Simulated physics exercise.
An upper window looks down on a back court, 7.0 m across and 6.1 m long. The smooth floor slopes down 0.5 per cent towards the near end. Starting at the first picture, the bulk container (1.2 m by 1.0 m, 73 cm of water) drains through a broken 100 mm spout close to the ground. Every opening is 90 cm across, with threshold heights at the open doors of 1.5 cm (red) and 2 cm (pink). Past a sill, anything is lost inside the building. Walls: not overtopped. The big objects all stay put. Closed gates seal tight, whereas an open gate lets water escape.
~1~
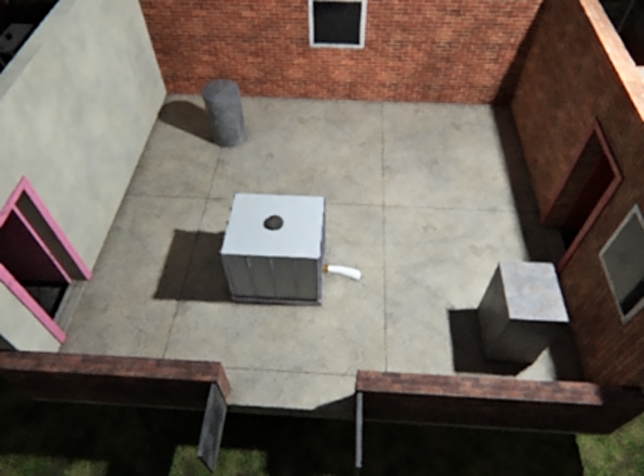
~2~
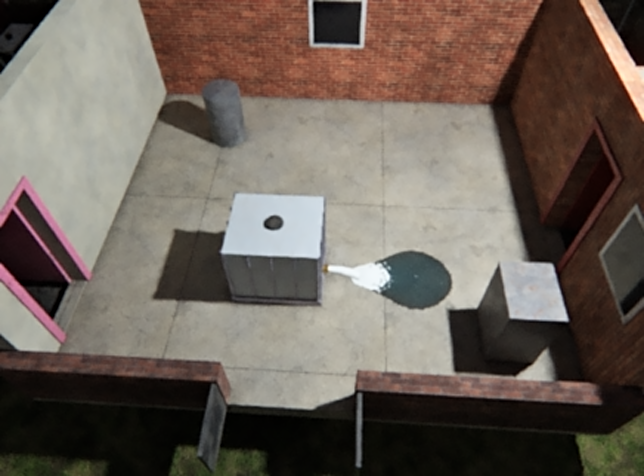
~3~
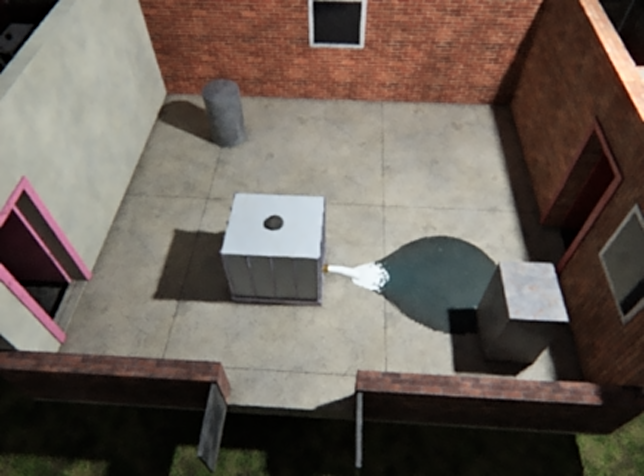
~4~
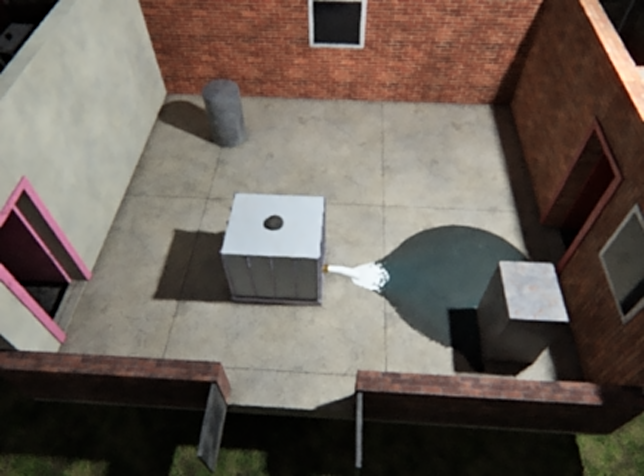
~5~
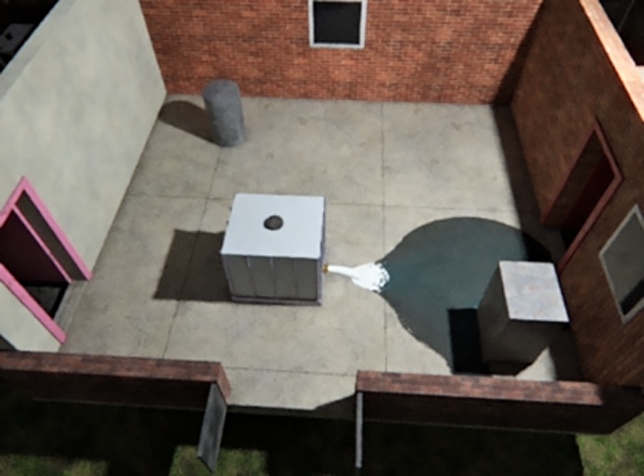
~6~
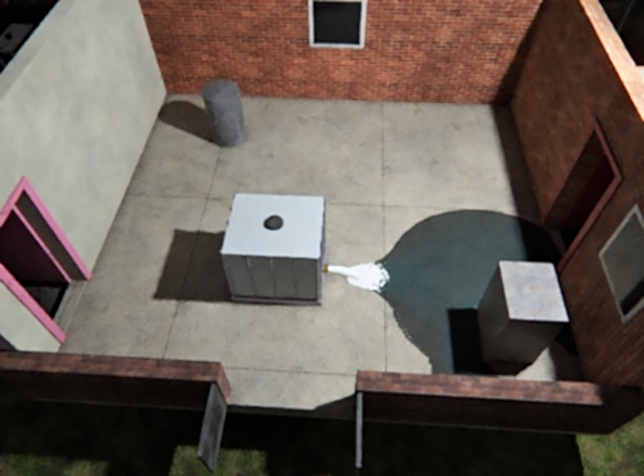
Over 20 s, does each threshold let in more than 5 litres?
Red door: Yes; pink door: No.
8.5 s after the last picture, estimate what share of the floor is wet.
Roughly 35 percent.
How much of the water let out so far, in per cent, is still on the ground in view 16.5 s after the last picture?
90 %.
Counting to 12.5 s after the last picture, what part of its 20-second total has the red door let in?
Share in: Approx. 80%.
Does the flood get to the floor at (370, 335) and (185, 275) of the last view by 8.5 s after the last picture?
Point 1: Submerged; point 2: Unwetted.
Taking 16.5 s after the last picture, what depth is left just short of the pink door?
I'd say close to 0.0 cm.
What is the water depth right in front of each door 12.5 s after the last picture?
In centimetres, red: 2.5; pink: 0.0.
Then, 1.5 s after the last picture water covers 15 % of the floor and is deepest (5 cm) near (364, 276); red door 2.7 cm at the sill, 1 L in, pink door not reached.
Then, 4.5 s after the last picture water covers 25 % of the floor and is deepest (5 cm) near (364, 276); red door 2.7 cm at the sill, 6 L in, pink door not reached.
Then, 8.5 s after the last picture water covers 35 % of the floor and is deepest (5 cm) near (364, 276); red door 2.6 cm at the sill, 11 L in, pink door not reached.
Then, 12.5 s after the last picture water covers 45 % of the floor and is deepest (4 cm) near (364, 276); red door 2.6 cm at the sill, 16 L in, pink door not reached.
Then, 16.5 s after the last picture water covers 55 % of the floor and is deepest (4 cm) near (364, 276); red door 2.5 cm at the sill, 20 L in, pink door not reached.
